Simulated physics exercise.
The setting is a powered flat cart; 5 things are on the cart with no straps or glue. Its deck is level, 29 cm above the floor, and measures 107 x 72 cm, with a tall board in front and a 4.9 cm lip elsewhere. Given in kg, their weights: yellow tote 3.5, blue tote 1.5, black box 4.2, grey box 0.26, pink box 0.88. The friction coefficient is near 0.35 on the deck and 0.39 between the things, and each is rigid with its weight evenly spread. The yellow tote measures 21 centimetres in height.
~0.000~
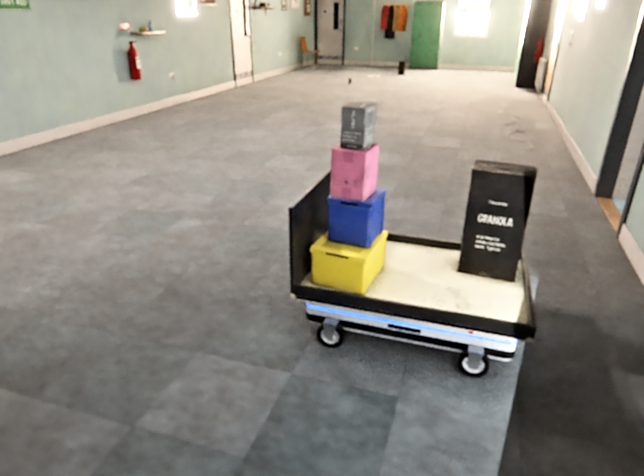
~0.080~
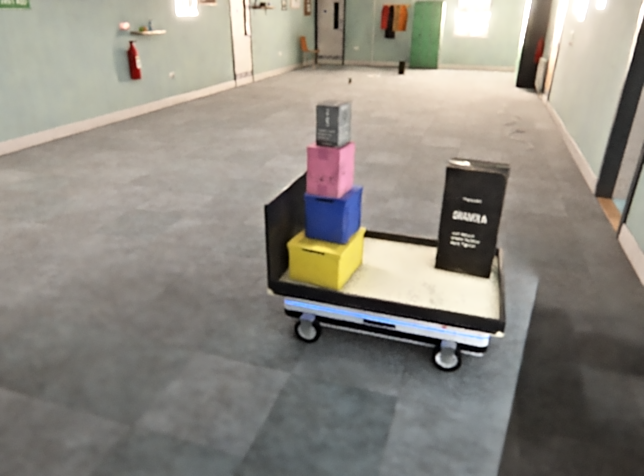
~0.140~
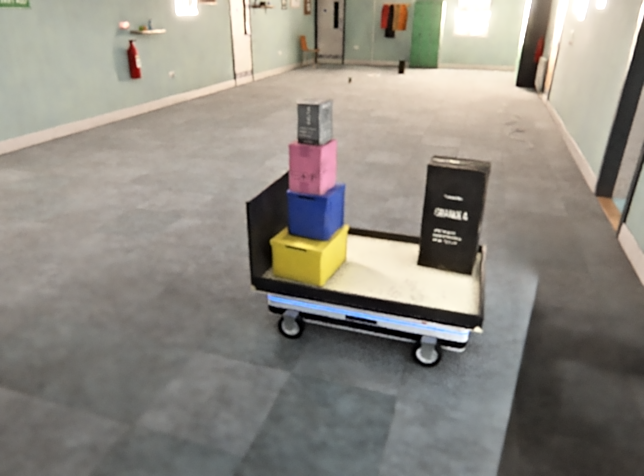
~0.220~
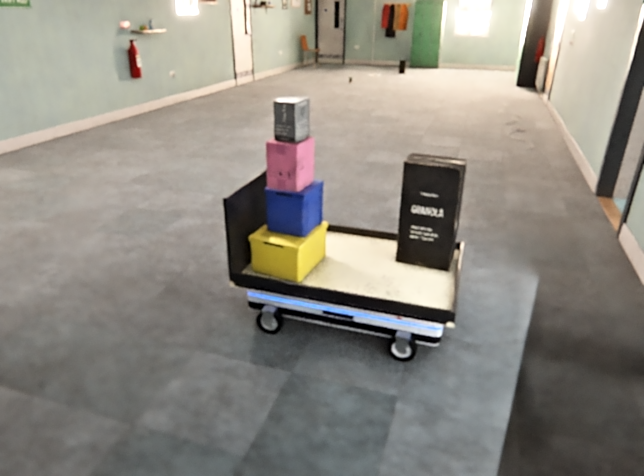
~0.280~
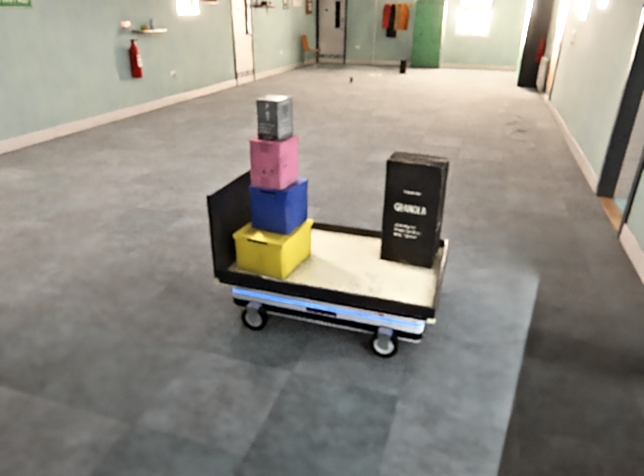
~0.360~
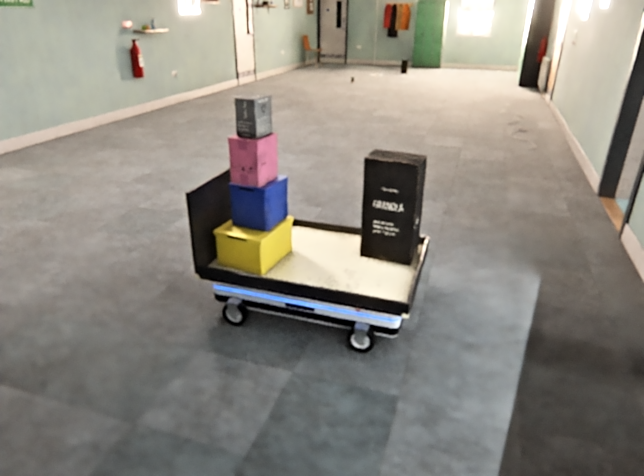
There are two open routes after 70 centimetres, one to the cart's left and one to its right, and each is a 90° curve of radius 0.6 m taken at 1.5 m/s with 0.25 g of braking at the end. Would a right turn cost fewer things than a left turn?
Yes. Take the right-hand curve.
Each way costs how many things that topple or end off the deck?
Going left: 4; going right: 3.
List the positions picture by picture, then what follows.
In the first frame, cart has run 0 cm; yellow tote (350, 257); blue tote (357, 215).
In the second frame, cart has run 12 cm; pink box (331, 167); black box (471, 218).
In the third frame, cart has run 21 cm; grey box (315, 121); pink box (313, 165).
In the fourth frame, cart has run 33 cm; black box (430, 212); grey box (292, 119).
In the fifth frame, cart has run 42 cm; pink box (275, 160); black box (414, 210).
In the sixth frame, cart has run 54 cm; yellow tote (255, 241); blue tote (260, 201).
Turning left. Around 0.76 s, cart has run 114 cm, turned 28°; blue tote shifted 26 cm near (149, 196); yellow tote shifted 24 cm near (147, 238); grey box shifted 31 cm.
Around 1.26 s, cart has run 189 cm, turned 90°; black box now off the deck; yellow tote shifted 24 cm.
Around 1.56 s, cart has run 225 cm, turned 90°; yellow tote shifted 16 cm.
Finally (2.4 s), off the deck, blue tote, black box, grey box and pink box; not toppled but over 10 cm from the start, yellow tote.
Turning right instead, blue tote, grey box and pink box tipped over or off the deck, 3 of 5 in all.
